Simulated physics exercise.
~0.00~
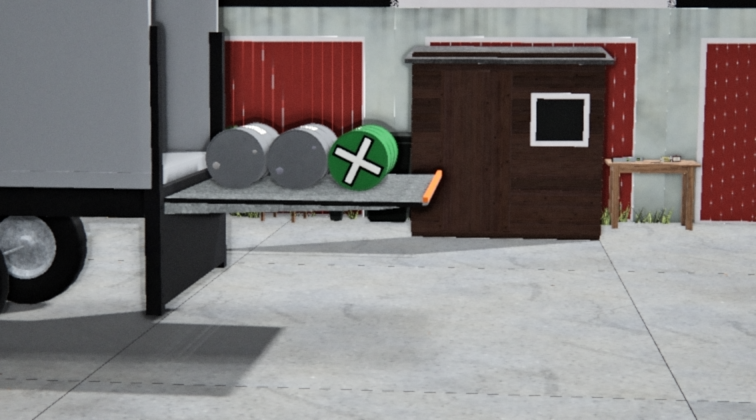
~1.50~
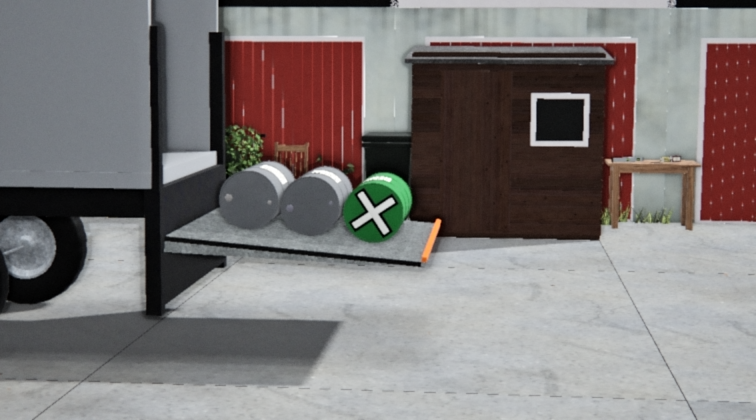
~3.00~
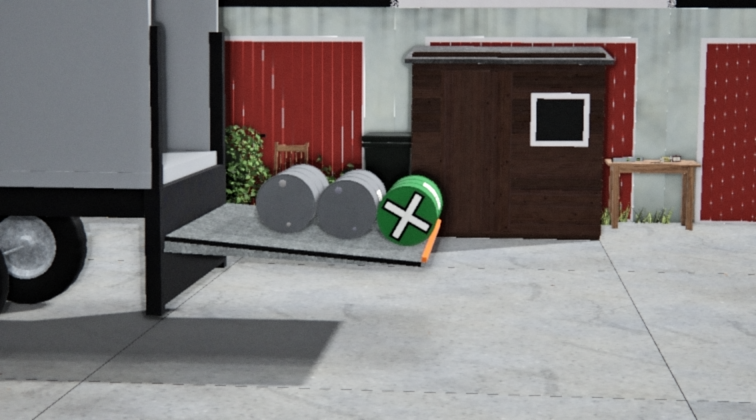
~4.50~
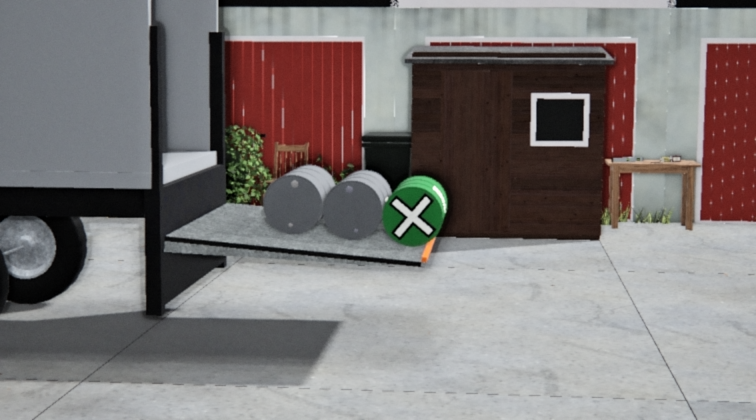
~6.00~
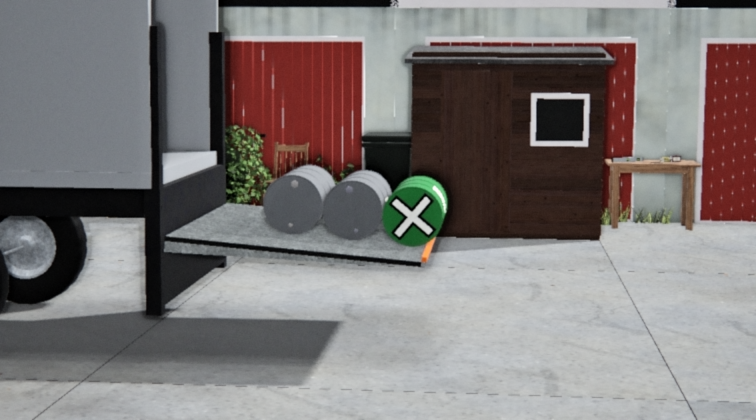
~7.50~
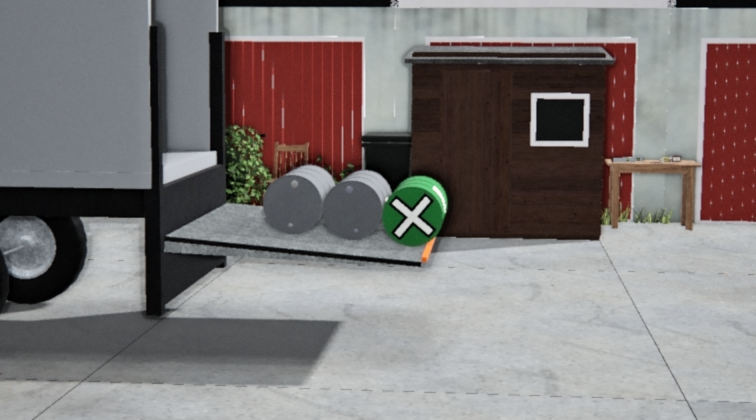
Three drums roll right as the tail-lift tilts down, and all stay on the plate.
